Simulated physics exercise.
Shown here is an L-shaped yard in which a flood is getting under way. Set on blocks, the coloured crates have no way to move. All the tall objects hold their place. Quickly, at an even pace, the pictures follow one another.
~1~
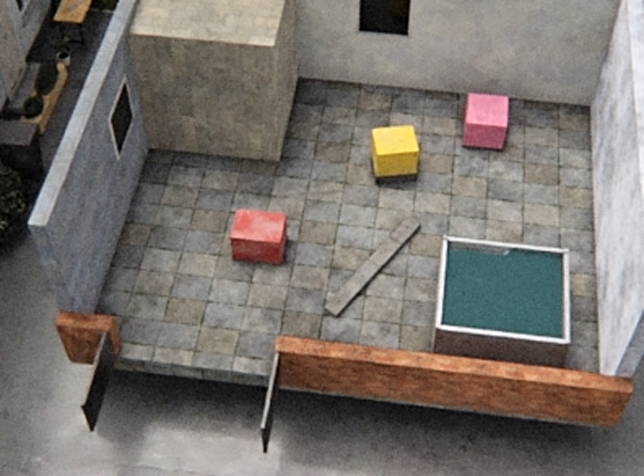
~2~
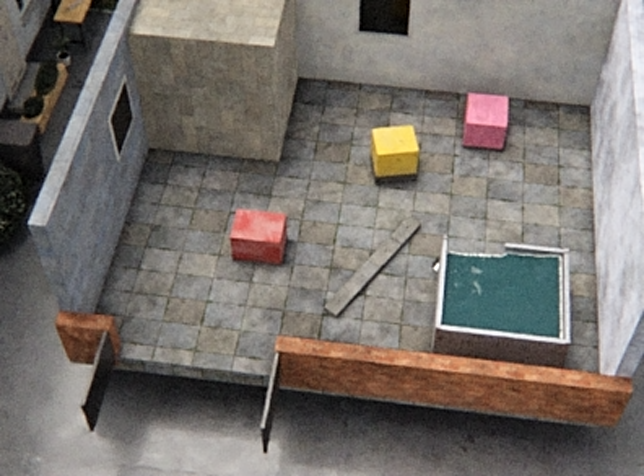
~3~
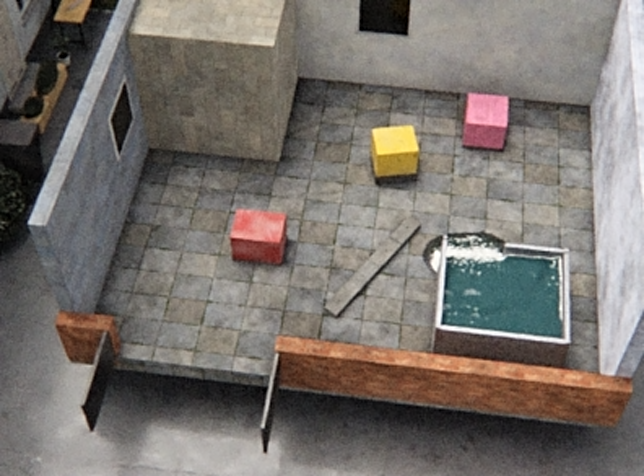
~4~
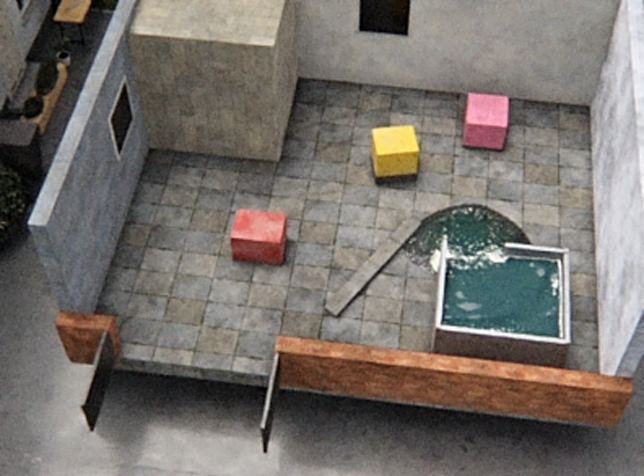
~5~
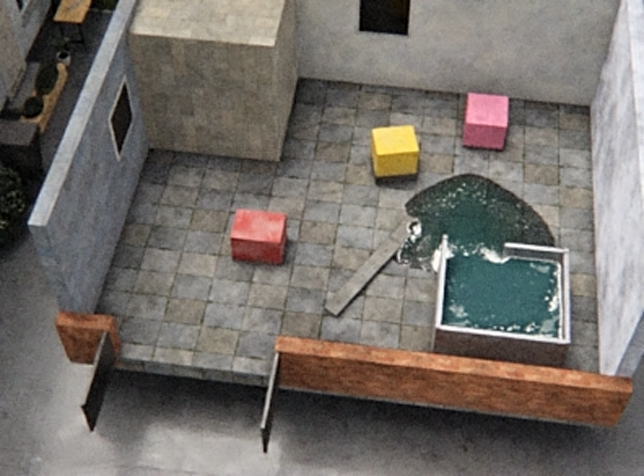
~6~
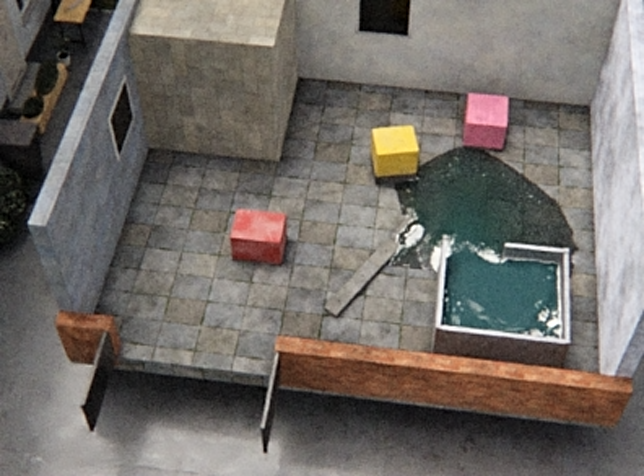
Dark green water sits still in a square tank in a paved, walled yard, then begins pouring through a gap on the tank's far side. It spreads over the tiles in a widening, foam-edged pool, meets the end of a slanted plank, and reaches the yellow and pink crates, which stay put.
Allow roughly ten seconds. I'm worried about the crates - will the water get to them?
Here is how it goes: The pink crate gets water on it; the yellow crate gets water on it; the red crate gets water on it.
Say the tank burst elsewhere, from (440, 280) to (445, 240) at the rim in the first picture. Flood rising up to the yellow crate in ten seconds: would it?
Looking at the yellow crate, it is left alone.
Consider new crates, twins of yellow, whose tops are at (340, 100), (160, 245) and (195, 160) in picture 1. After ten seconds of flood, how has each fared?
Going through them in order, the first is not reached, the second is not reached and the third is not reached.
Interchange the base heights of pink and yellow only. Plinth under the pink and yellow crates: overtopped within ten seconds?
Briefly, the pink crate is inundated and the yellow crate is inundated.
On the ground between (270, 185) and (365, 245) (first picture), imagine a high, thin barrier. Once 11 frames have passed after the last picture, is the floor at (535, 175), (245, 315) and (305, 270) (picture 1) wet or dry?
In turn: Flooded, free of water, no water.
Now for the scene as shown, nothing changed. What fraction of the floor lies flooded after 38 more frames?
Around 75 in a hundred.
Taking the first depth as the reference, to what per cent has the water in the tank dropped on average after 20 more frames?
About 32 per cent.
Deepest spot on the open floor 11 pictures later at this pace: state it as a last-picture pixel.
Check close to (587, 111).
A moment on, water covers 30 % of the floor; the pink crate water round its plinth, the yellow crate water round its plinth, the red crate not reached.
Next, water covers 40 % of the floor; the pink crate water round its plinth, the yellow crate water round its plinth, the red crate not reached.
Then, water covers 55 % of the floor; the pink crate water round its plinth, the yellow crate water round its plinth, the red crate water round its plinth.
Later, water covers 75 % of the floor; the pink crate water round its plinth, the yellow crate water round its plinth, the red crate water round its plinth.
In the end, water covers 95 % of the floor; the pink crate was topped, the yellow crate was topped, the red crate was topped.
